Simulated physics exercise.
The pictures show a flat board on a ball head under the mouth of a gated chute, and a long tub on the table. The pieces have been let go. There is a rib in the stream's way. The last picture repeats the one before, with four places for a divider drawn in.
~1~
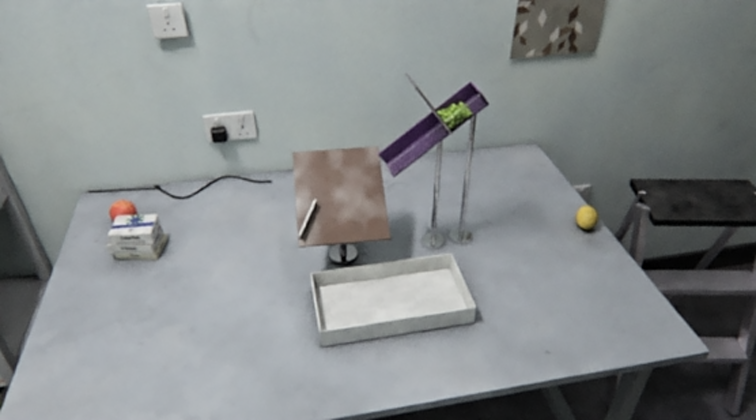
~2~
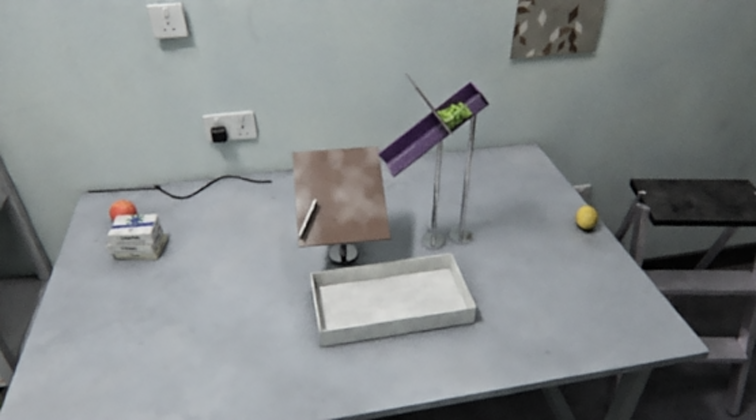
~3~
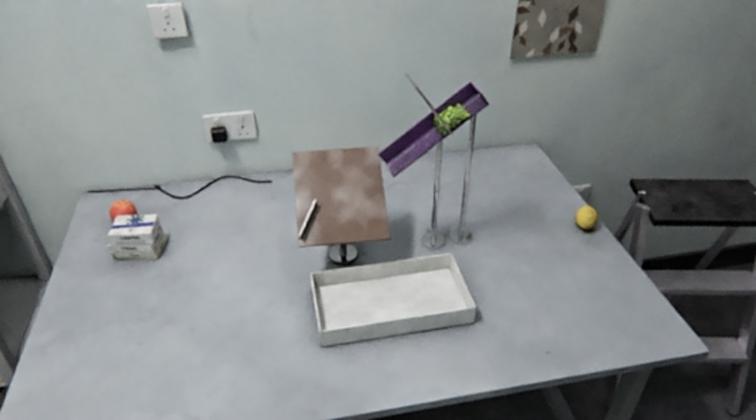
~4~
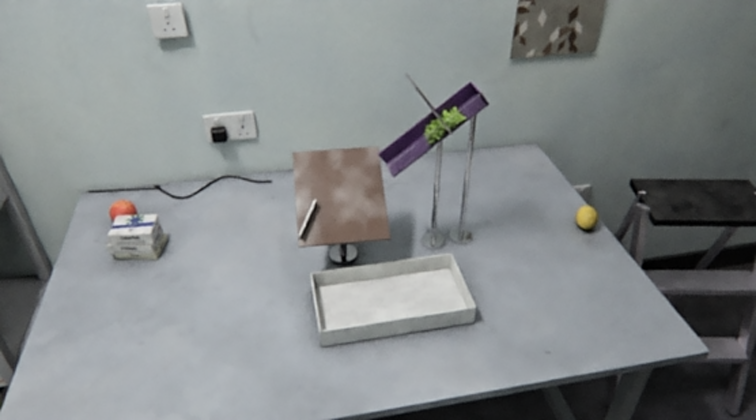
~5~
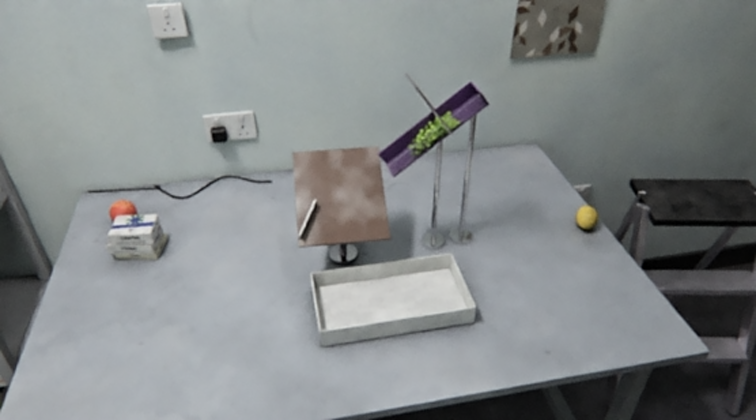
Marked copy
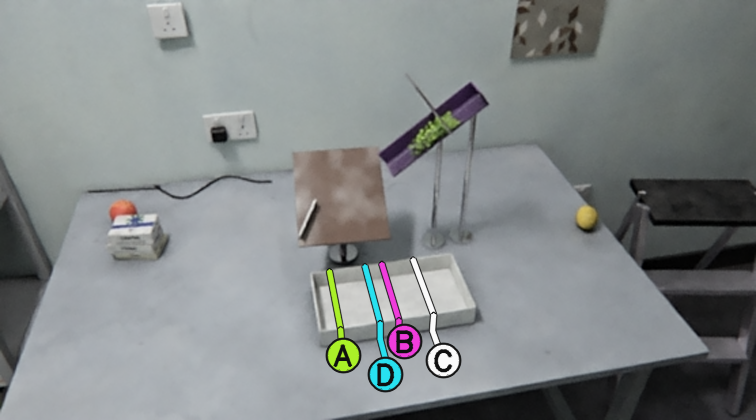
The video shows small green pieces sliding slowly down and to the left along a tilted purple chute, spreading out as they move, while a slanted brown board with a thin rib and an empty white tub stay still.
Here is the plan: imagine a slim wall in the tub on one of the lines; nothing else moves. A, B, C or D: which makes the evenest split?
Use line A.
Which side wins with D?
The left side.
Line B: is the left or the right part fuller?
The left side.
On the marked copy, line A crosses the front rim at (340, 328); line B crosses the front rim at (398, 319); line C crosses the front rim at (433, 314); line D crosses the front rim at (380, 322).
For line A, of what is caught, about half on the left of the divider, about half on the right.
For line B, of what is caught, all on the left of the divider, none on the right.
For line C, of what is caught, all on the left of the divider, none on the right.
For line D, of what is caught, nearly all on the left of the divider, a small part on the right.
